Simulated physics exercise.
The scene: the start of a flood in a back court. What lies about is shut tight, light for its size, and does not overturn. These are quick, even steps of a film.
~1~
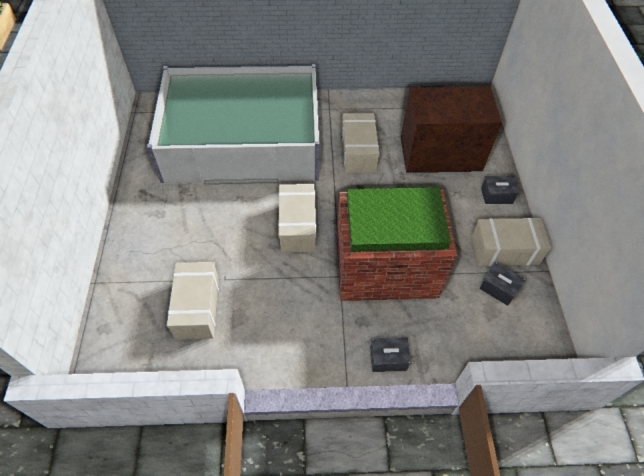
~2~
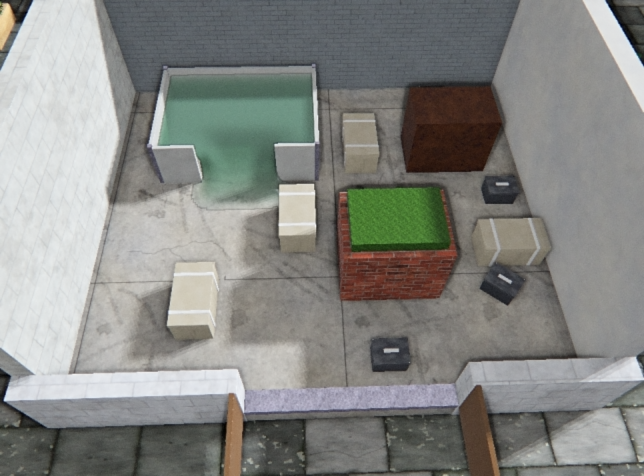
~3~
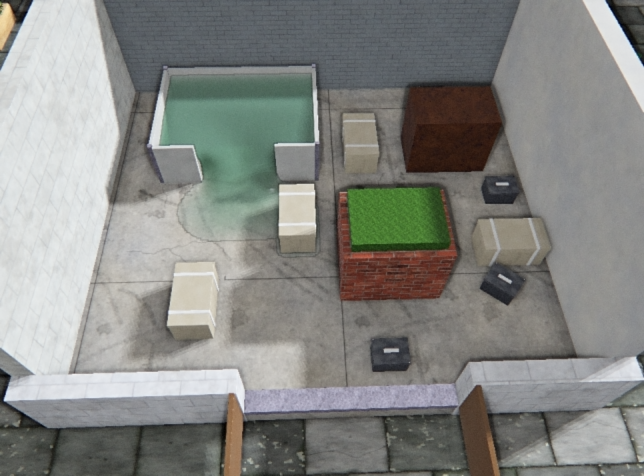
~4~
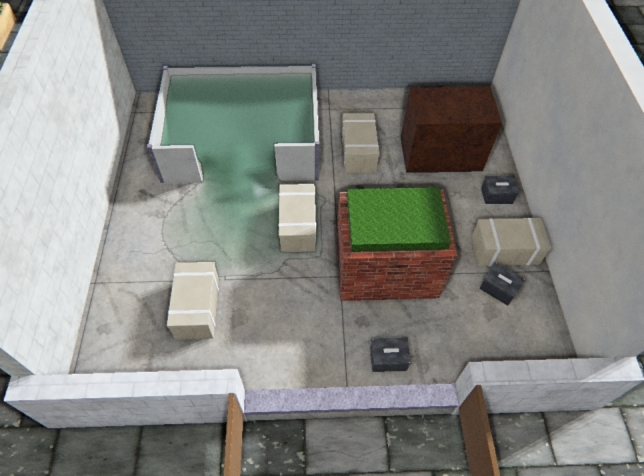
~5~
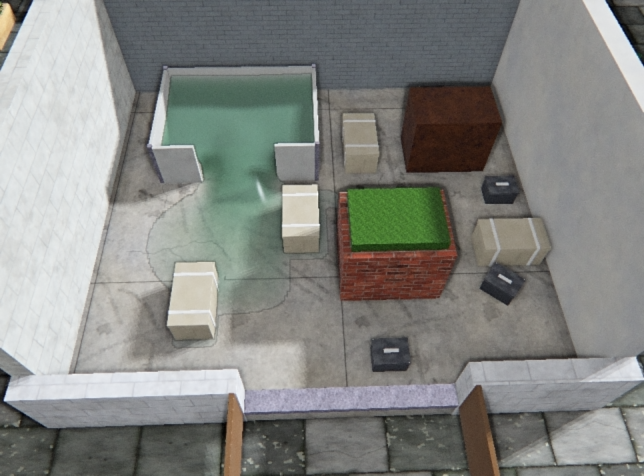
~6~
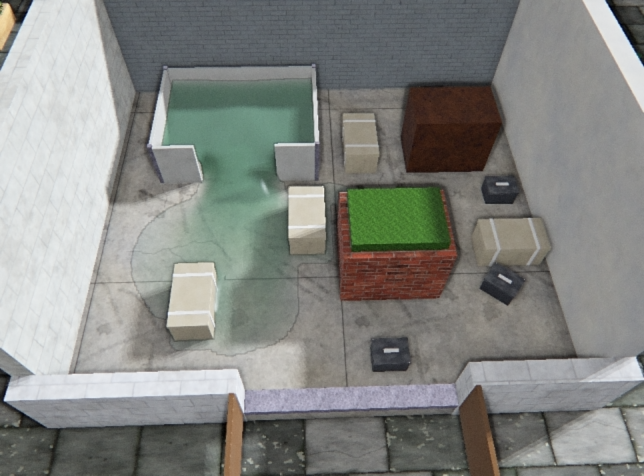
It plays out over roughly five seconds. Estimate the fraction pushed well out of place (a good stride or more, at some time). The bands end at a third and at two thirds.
That comes to less than a third.
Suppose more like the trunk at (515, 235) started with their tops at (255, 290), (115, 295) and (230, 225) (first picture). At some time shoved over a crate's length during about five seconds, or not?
One after the other: Swept aside, that far or more, yes.
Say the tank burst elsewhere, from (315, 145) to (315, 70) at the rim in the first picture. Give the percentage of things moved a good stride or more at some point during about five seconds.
Near 90 in a hundred.
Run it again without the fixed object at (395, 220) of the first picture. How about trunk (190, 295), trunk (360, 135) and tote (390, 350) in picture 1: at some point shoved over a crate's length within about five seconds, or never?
As listed: Moved that far, less than that, swept aside.
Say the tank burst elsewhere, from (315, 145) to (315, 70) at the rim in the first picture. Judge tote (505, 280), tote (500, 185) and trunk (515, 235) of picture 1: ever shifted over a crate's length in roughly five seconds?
In turn: Yes, shifted that much, shifted that much.
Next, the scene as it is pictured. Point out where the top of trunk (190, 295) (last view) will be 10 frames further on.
At about (134, 337).
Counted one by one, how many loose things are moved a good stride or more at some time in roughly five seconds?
It comes to 2.
A moment on, 0 of 8 are well off their spots; 0 afloat.
Next, 1 of 8 are well off their spots; 0 afloat.
Later, 1 of 8 are well off their spots; 1 afloat.
In the end, 2 of 8 are well off their spots, and 2 have been at some point; 1 afloat.
